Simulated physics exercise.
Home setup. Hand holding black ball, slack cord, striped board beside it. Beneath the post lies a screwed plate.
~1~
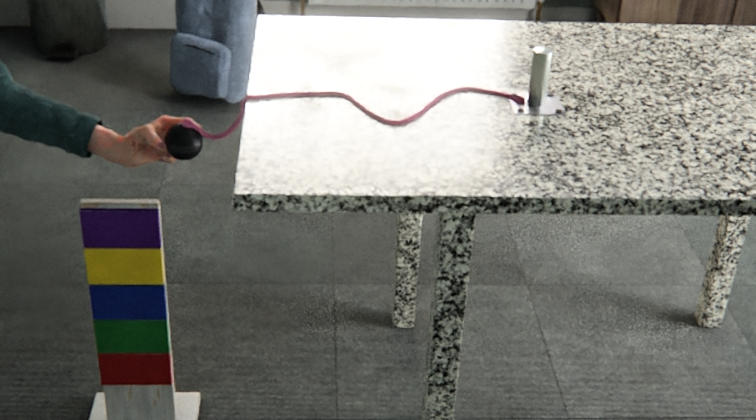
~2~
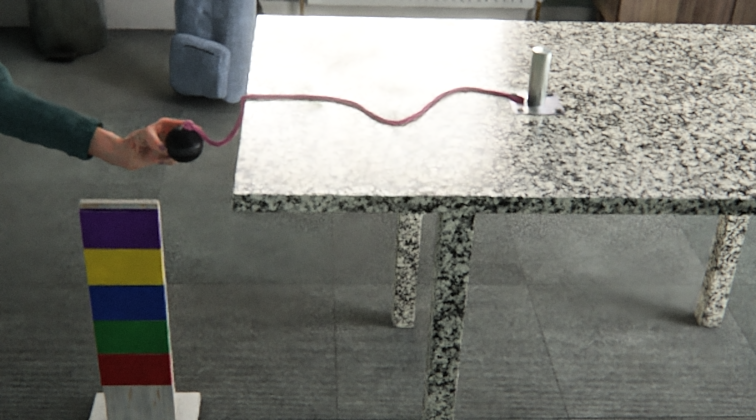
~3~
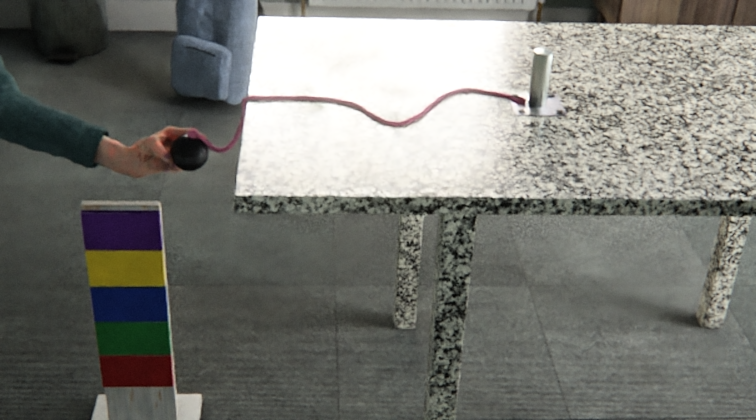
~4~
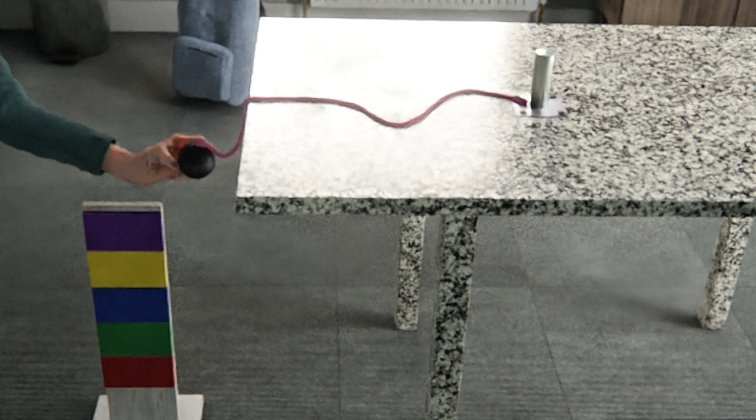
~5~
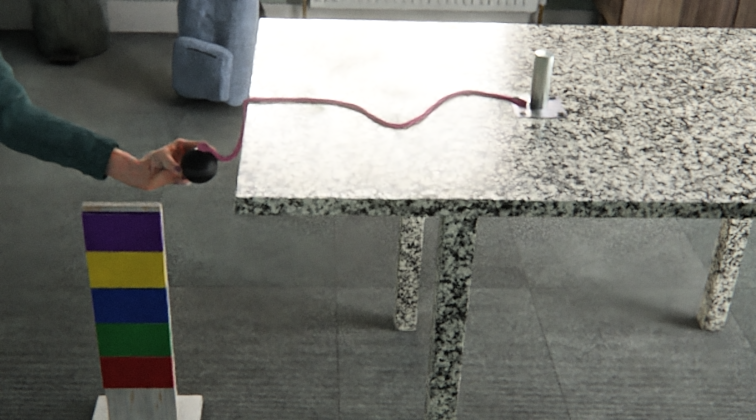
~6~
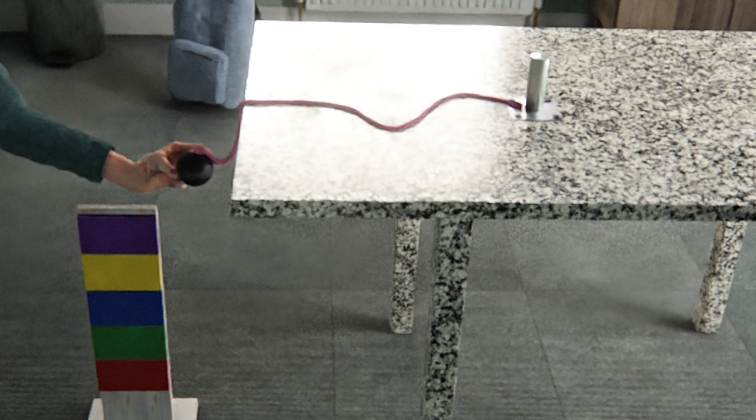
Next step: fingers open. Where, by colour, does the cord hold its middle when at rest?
By colour, at yellow.
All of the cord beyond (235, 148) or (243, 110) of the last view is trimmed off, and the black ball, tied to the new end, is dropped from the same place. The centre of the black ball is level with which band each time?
Purple; none, it hangs higher.
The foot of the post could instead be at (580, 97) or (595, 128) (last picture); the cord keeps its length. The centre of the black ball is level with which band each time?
Answer, in order: Purple, purple.
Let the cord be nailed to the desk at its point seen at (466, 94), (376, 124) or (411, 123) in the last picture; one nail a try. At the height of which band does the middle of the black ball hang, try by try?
Each in turn comes out as yellow, purple, purple.
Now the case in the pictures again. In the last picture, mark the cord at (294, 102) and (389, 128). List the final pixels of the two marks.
The first at (241, 136), the second at (337, 111).
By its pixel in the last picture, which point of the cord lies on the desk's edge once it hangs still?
It lies at about (315, 103).
Early on, ball near (205, 271); level with yellow.
Midway, ball near (280, 280); level with yellow.
Near the end, ball near (235, 277); level with yellow.
Finally, ball near (241, 279); level with yellow. Its middle rests at the yellow band.
